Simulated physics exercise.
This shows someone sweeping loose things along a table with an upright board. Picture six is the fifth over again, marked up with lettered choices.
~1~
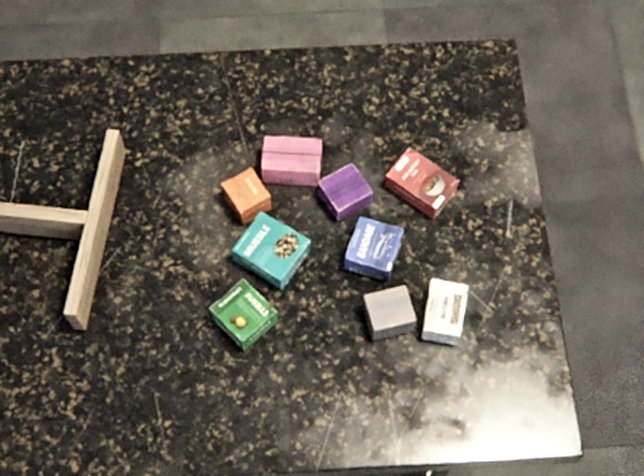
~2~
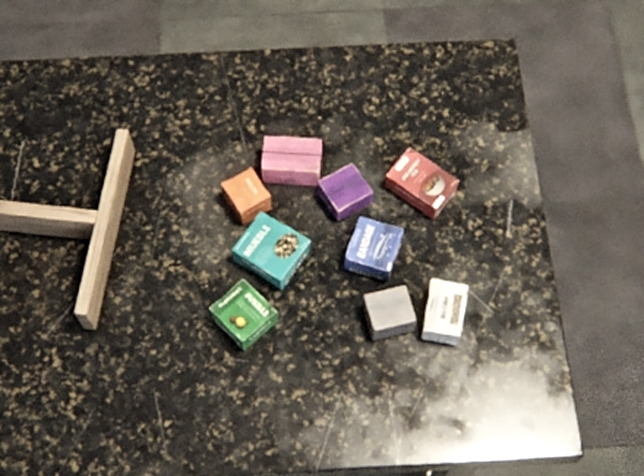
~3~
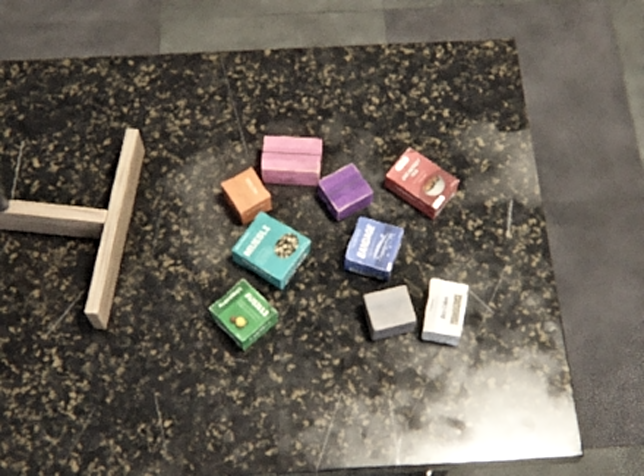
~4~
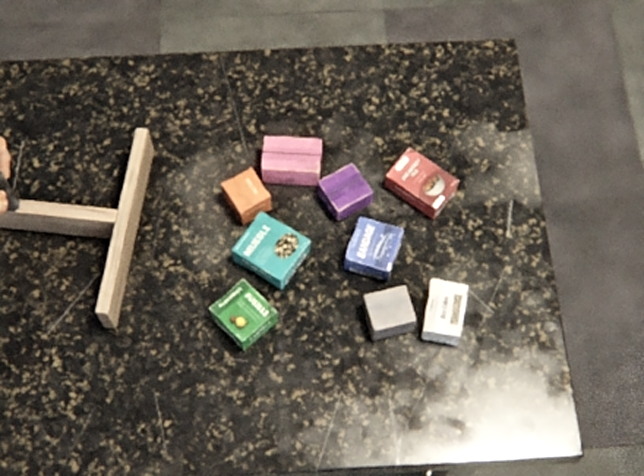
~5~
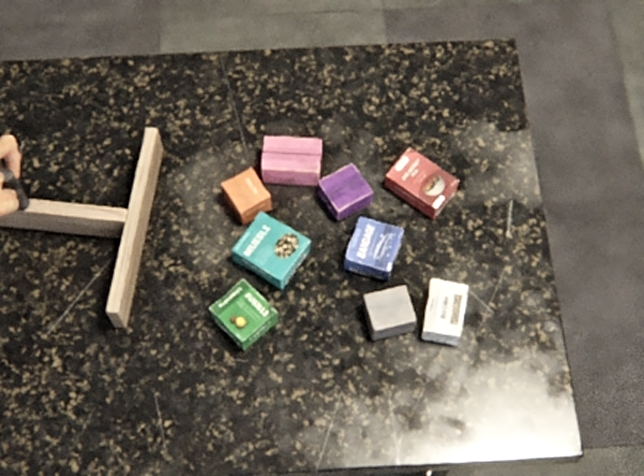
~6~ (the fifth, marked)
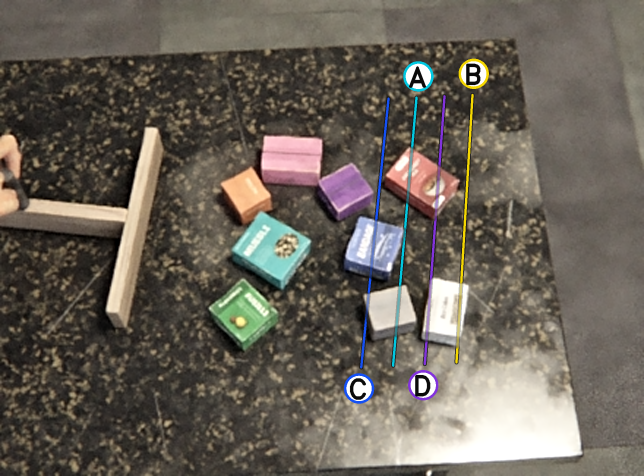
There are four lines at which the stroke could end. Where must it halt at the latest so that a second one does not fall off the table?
Line B.
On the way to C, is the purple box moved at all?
By then, yes.
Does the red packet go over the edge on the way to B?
Yes.
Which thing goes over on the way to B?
It is the red packet.
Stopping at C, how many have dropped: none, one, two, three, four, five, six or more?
By then, none.
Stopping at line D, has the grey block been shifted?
By then, yes.
On the marked copy, A at (406, 223); B at (465, 220); C at (376, 224); D at (435, 222).
With B. Early on, board (253, 210); pink box (315, 152); green packet (281, 318).
Further on, board (373, 204); red packet (478, 183); white box (478, 315).
At the end, board (465, 200); red packet over the edge; blue box (534, 233); one fallen.
As for the rest, A is within the limit but short; C is within the limit but short; D is within the limit but short.
